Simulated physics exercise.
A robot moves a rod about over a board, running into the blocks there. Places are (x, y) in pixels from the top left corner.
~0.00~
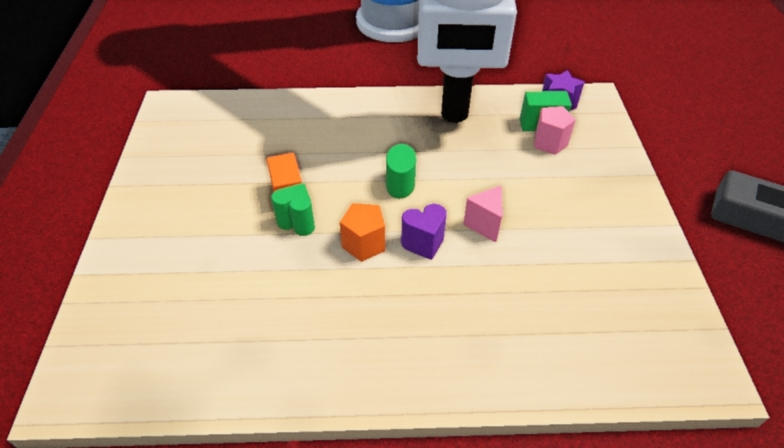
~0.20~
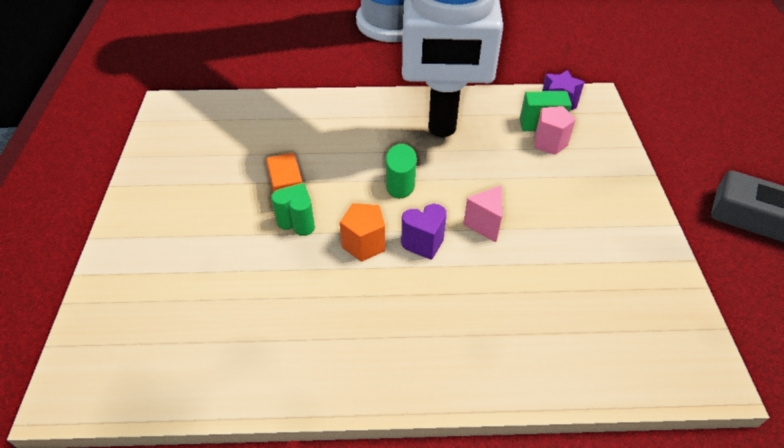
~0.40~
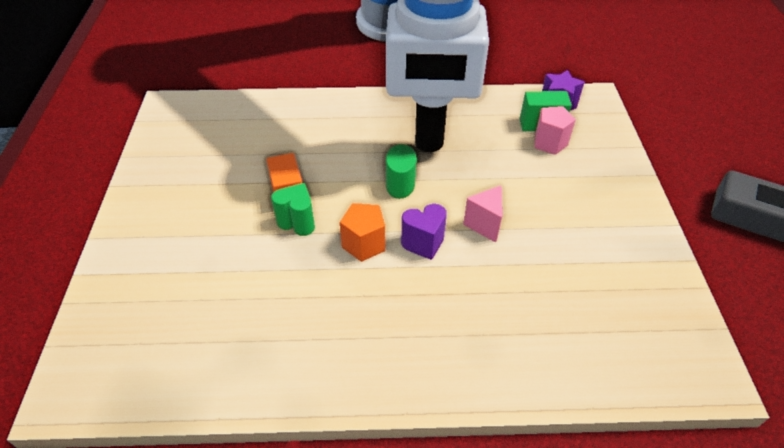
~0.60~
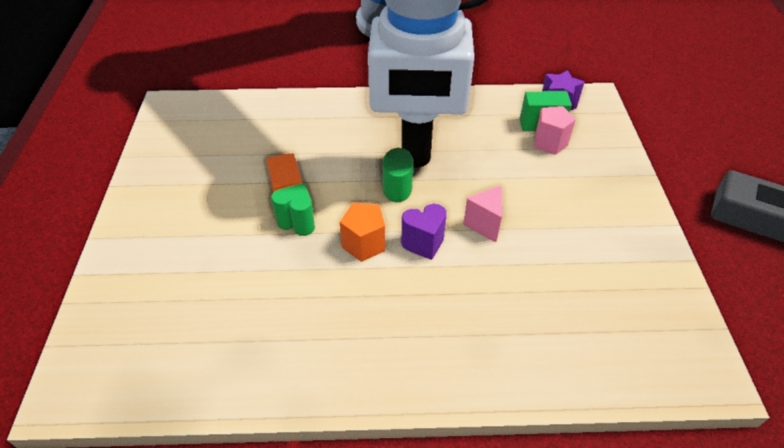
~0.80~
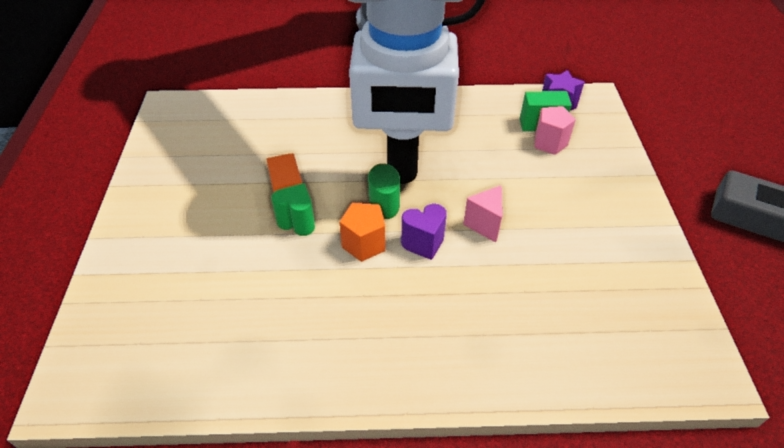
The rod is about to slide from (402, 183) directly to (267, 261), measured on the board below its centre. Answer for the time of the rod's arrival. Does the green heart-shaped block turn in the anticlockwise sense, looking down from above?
Going by the path, no.
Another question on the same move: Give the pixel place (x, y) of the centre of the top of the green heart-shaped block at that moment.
Its top face will be centred at roughly (269, 201).
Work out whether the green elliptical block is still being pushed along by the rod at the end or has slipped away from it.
The rod has moved past the green elliptical block by the time the path ends.
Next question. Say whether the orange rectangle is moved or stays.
That one stays where it is.
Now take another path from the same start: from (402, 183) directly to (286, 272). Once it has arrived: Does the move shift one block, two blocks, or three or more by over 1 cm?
That push would leave two blocks displaced by more than about 1 cm.
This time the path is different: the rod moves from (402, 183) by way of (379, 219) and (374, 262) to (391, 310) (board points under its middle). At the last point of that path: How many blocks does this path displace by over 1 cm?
My guess is two.
The first path, step by step. One third of the way, rod at (360, 198); orange five-sided block at (362, 234); green elliptical block at (359, 206), turned 65° anticlockwise.
Two thirds of the way, rod at (315, 225); green heart-shaped block at (282, 198), turned 30° clockwise; orange five-sided block at (362, 248), turned 35° anticlockwise; green elliptical block at (332, 228).
At the end, rod at (265, 252); orange rectangle unmoved; green heart-shaped block at (269, 201), turned 70° clockwise; orange five-sided block at (362, 248), turned 35° anticlockwise; green elliptical block at (332, 228), turned 120° anticlockwise.
